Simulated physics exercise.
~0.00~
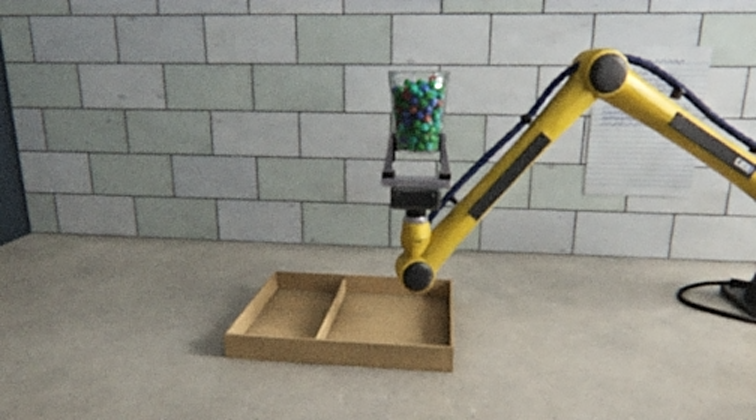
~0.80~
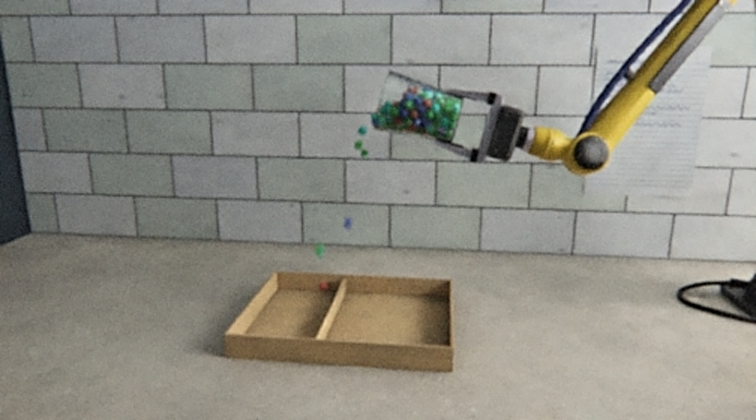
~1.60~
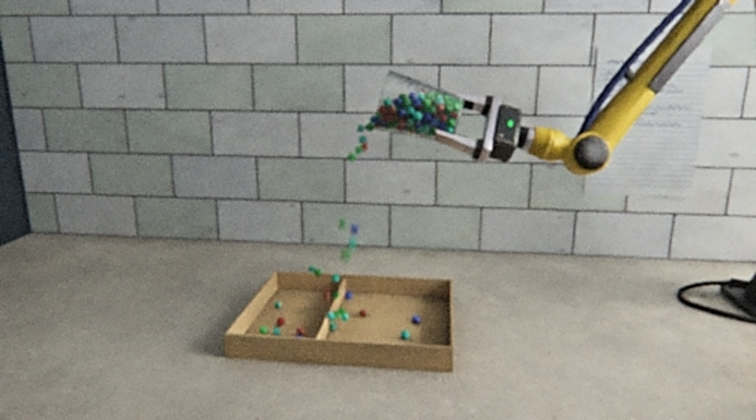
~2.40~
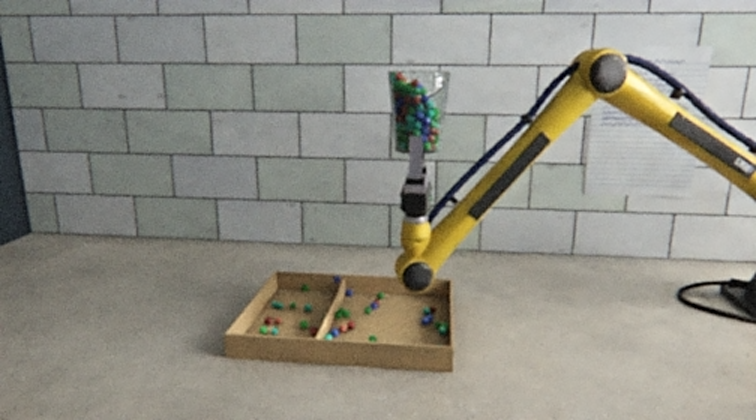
Against a pale block wall, a yellow robot arm tipping a clear beaker, scattering coloured balls across a divided tray, then righting it.
